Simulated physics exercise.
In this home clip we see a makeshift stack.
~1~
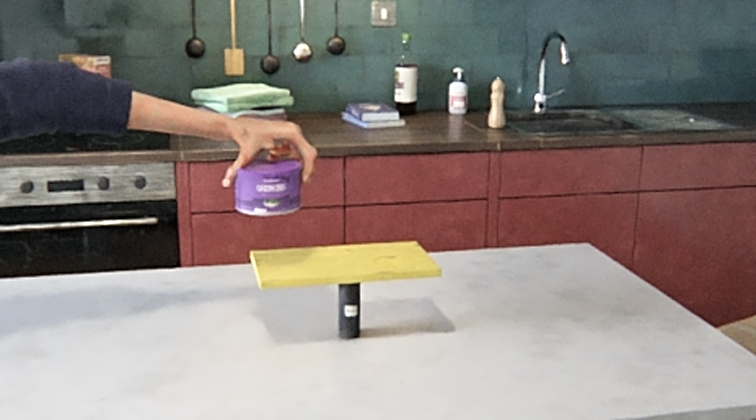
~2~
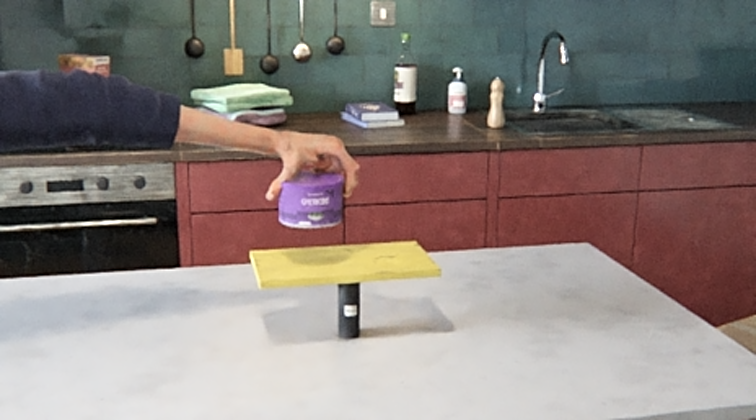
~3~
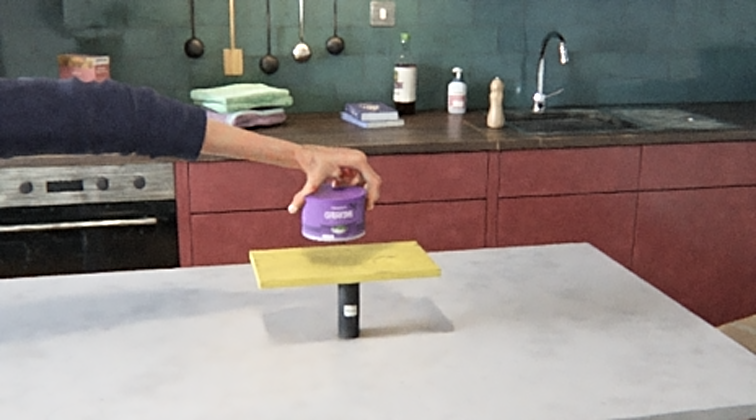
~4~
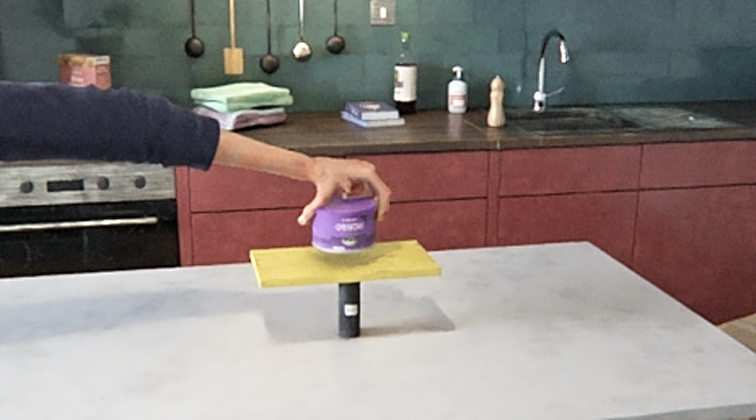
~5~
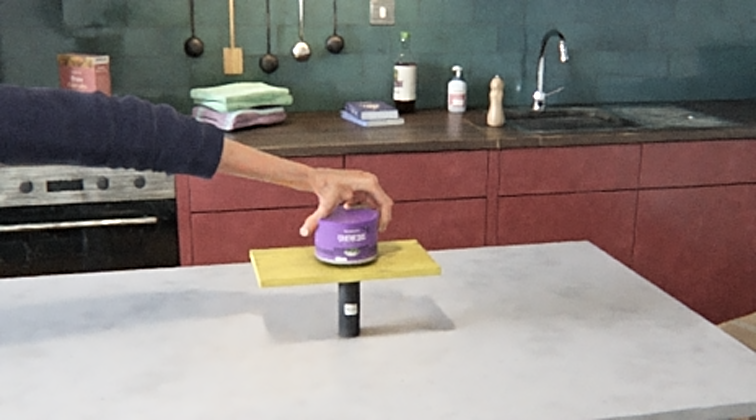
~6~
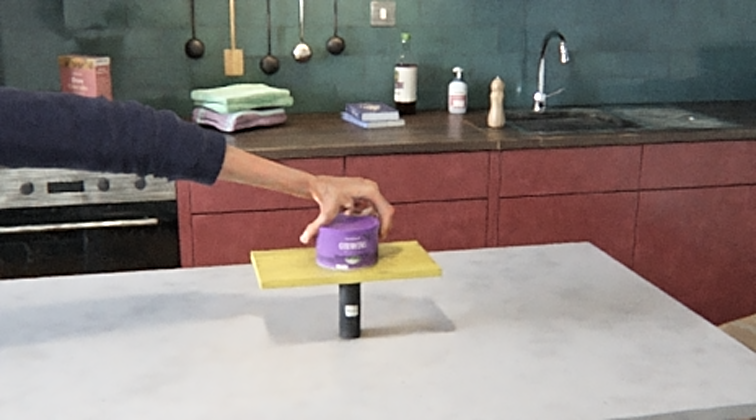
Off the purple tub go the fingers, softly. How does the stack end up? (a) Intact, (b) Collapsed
(a) Intact.
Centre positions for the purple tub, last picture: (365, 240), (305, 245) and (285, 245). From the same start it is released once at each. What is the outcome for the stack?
So, first go it stays put, second go it comes down, third go it comes down.
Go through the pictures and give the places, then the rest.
The first picture shows coming down; purple tub (268, 186); yellow board (344, 264).
The second picture shows coming down; purple tub (311, 199); yellow board (343, 264).
The third picture shows coming down; purple tub (334, 212); yellow board (343, 264).
The fourth picture shows coming down; purple tub (344, 223); yellow board (344, 263).
The fifth picture shows coming down; purple tub (346, 234); yellow board (343, 262).
The sixth picture shows in place under the hand; purple tub (347, 242); yellow board (344, 264).
Then, 0.40 s after the last picture, nothing has stirred.
Then, 1.20 s after the last picture, purple tub resting near (347, 242).
At rest, all 3 in place. Seen from the same camera at the end, purple tub near (347, 242). The stack holds.
